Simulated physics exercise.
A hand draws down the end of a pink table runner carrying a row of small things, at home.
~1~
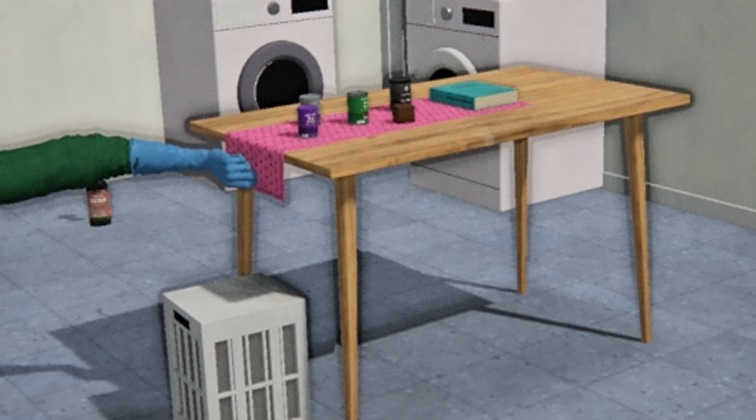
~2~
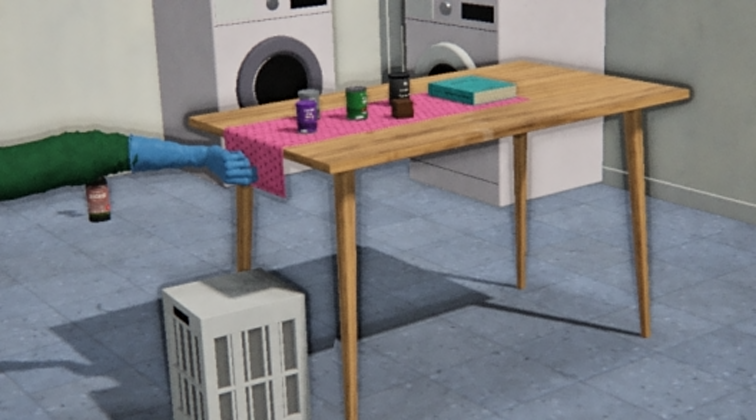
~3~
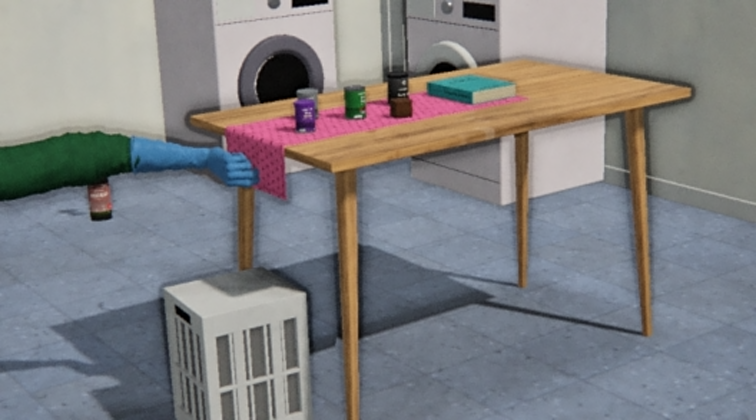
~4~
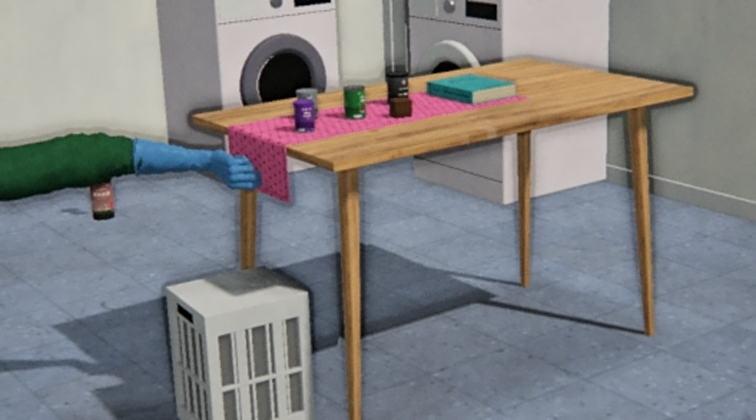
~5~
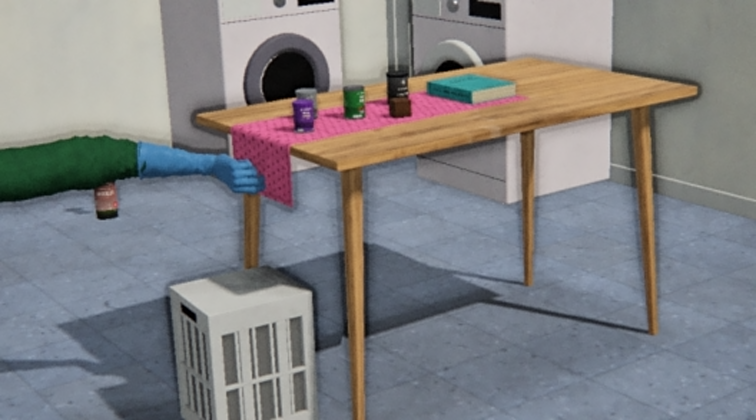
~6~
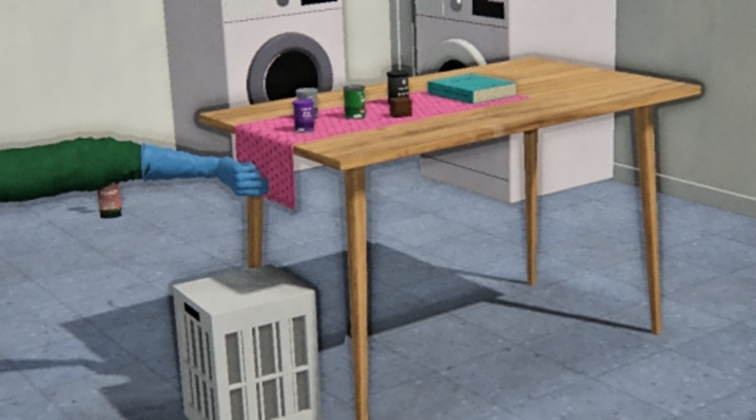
In a laundry room, a blue-gloved hand pulls a pink runner slightly down, carrying cans along.
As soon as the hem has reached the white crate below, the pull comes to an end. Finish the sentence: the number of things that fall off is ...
... two.
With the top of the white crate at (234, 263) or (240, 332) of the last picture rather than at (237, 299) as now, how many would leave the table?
Counts: 1, 3.
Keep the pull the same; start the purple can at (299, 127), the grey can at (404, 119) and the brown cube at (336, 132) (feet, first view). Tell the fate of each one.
Purple can: Off. Grey can: Still up. Brown cube: Off.
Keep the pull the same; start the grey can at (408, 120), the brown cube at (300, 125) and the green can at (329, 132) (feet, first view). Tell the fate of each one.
Grey can stays, brown cube gone, green can gone.
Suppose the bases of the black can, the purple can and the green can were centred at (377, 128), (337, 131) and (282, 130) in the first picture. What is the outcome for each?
Briefly: Black can stays; purple can drops; green can drops.
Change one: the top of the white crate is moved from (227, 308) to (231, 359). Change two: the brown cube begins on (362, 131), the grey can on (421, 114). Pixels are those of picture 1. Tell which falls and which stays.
Result: Brown cube gone, grey can still there.
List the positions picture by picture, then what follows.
The first picture shows hem (285, 202); purple can (307, 107); grey can (310, 96); green can (357, 93); brown cube (403, 105); black can (400, 79); top of the crate (227, 308).
The second picture shows hem (286, 198); purple can (306, 102).
The third picture shows hem (287, 200); grey can (307, 91).
The fourth picture shows hem (290, 203); green can (354, 87); top of the crate (230, 301).
The fifth picture shows hem (292, 207); brown cube (400, 99).
The sixth picture shows hem (295, 210); purple can (303, 101); grey can (307, 90); green can (354, 87); brown cube (400, 99); black can (398, 72).
A little later, hem near (267, 228); all still up.
Next, hem near (268, 257); purple can gone.
Later still, hem on the crate; purple can and grey can gone.
When it is over, hem on the crate; purple can and grey can gone. It carries off two.
